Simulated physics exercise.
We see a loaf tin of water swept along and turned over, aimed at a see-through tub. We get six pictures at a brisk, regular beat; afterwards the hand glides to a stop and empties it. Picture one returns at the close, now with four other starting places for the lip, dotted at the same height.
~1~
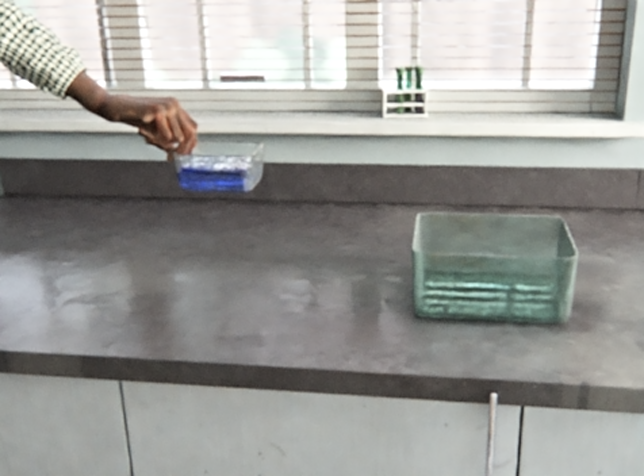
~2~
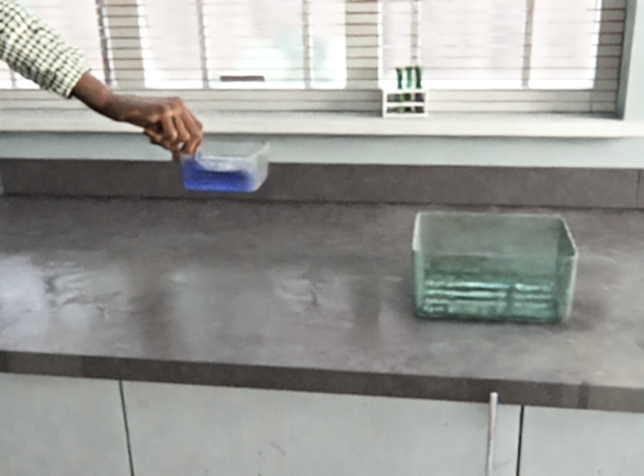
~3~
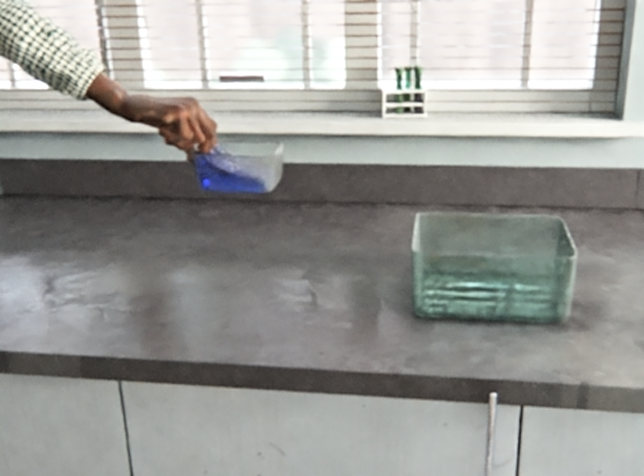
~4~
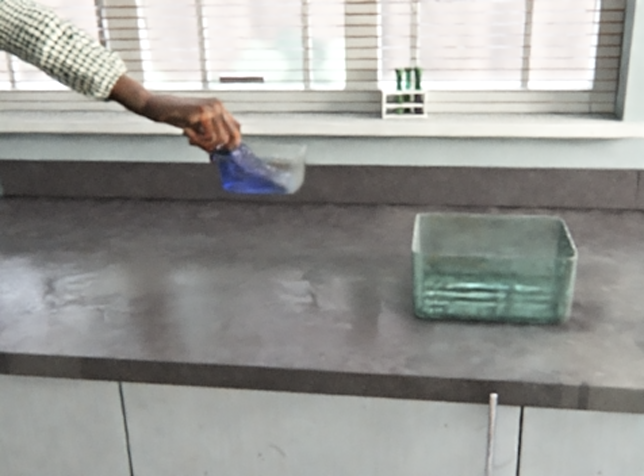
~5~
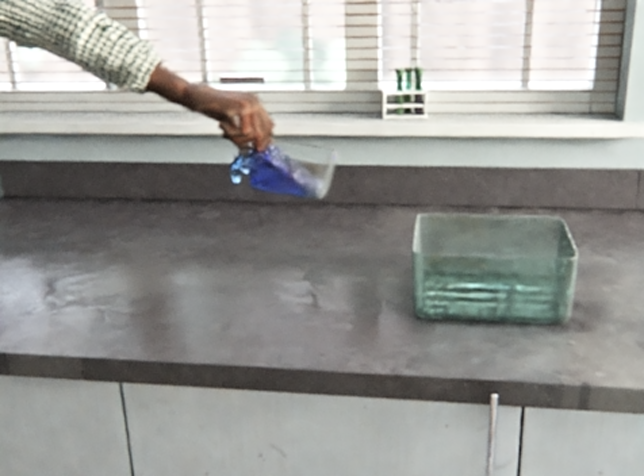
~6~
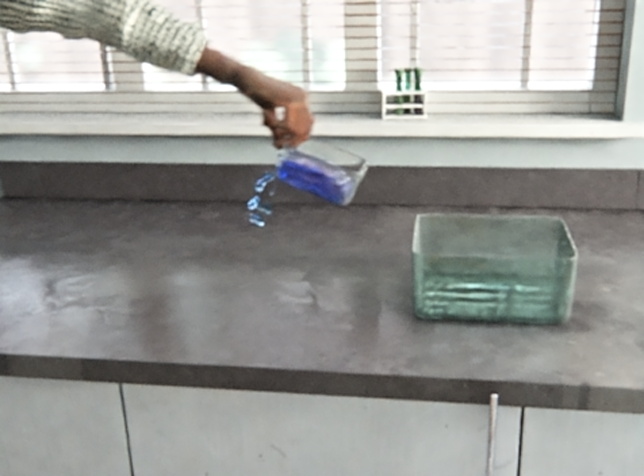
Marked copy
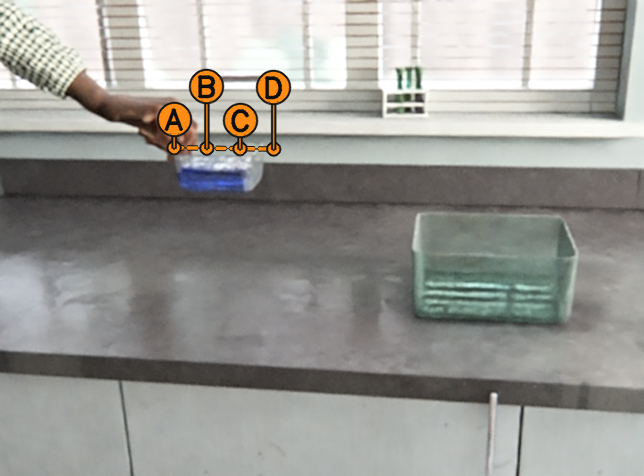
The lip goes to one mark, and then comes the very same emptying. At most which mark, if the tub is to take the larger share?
Place B just does it.
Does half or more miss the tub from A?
Yes, that goes wrong.
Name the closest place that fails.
That is place A.
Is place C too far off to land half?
No, not at all.
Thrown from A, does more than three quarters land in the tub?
No, it does not.
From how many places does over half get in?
Three of the four.
On the marked copy, A at (174, 147); B at (206, 148); C at (240, 148); D at (273, 149).
With A, about 34 % lands in the tub, 59 % falls short and 7 % goes beside or beyond.
With B, about 67 % lands in the tub, 27 % falls short and 6 % goes beside or beyond.
With C, about 81 % lands in the tub, 16 % falls short and 3 % goes beside or beyond.
With D, about 85 % lands in the tub, 7 % falls short and 8 % goes beside or beyond.
